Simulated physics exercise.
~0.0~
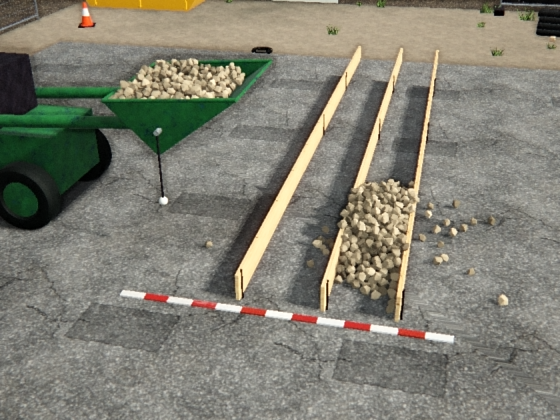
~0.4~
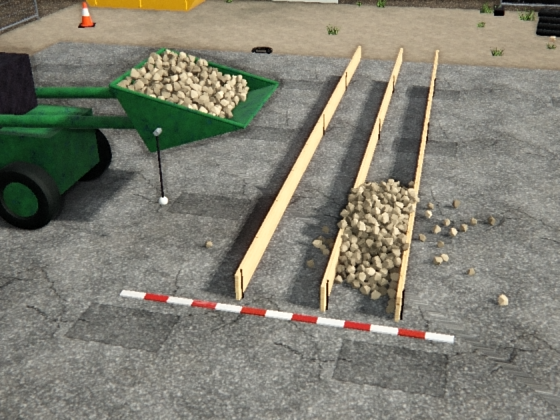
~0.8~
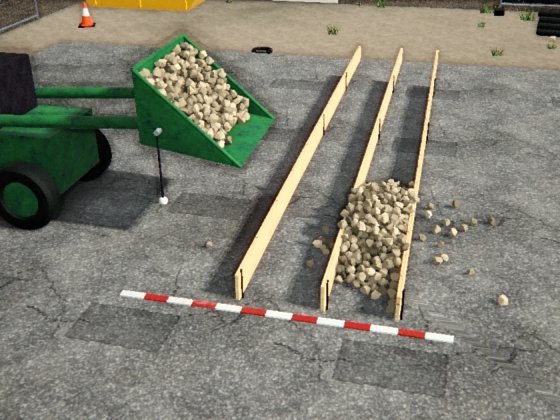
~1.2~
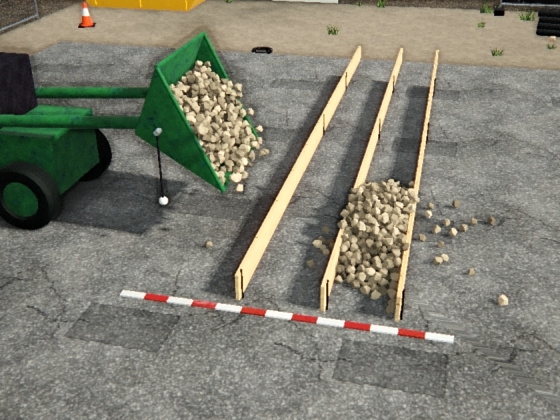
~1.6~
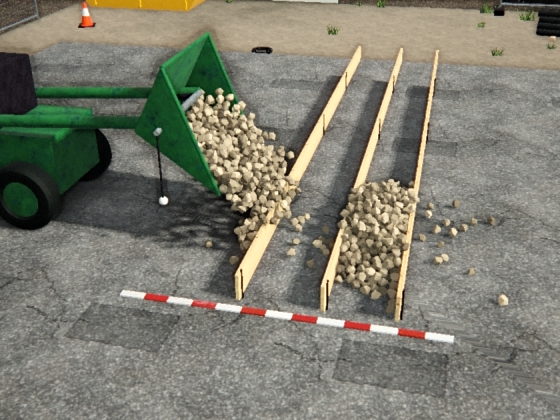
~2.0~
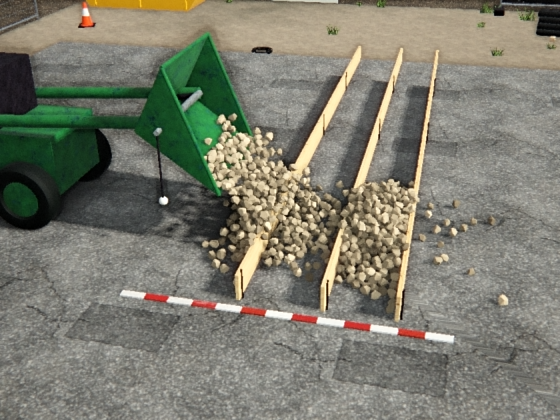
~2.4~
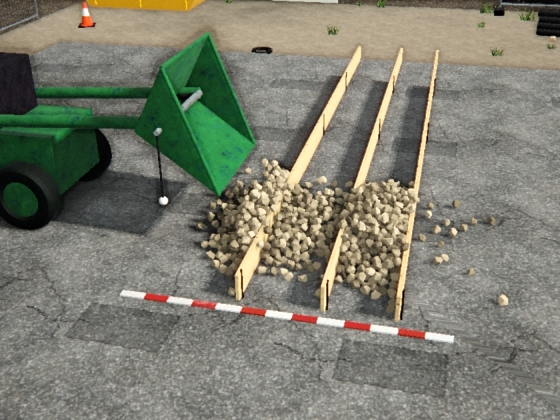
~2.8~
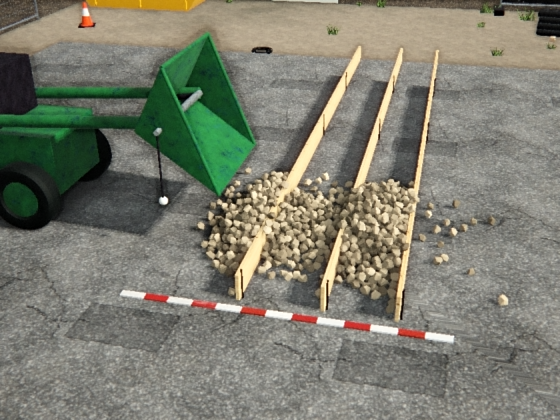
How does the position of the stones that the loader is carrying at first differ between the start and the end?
At the start they are heaped in the raised green bucket at the upper left, while at the end they lie lower and farther right on the ground, on both sides of the left plank.
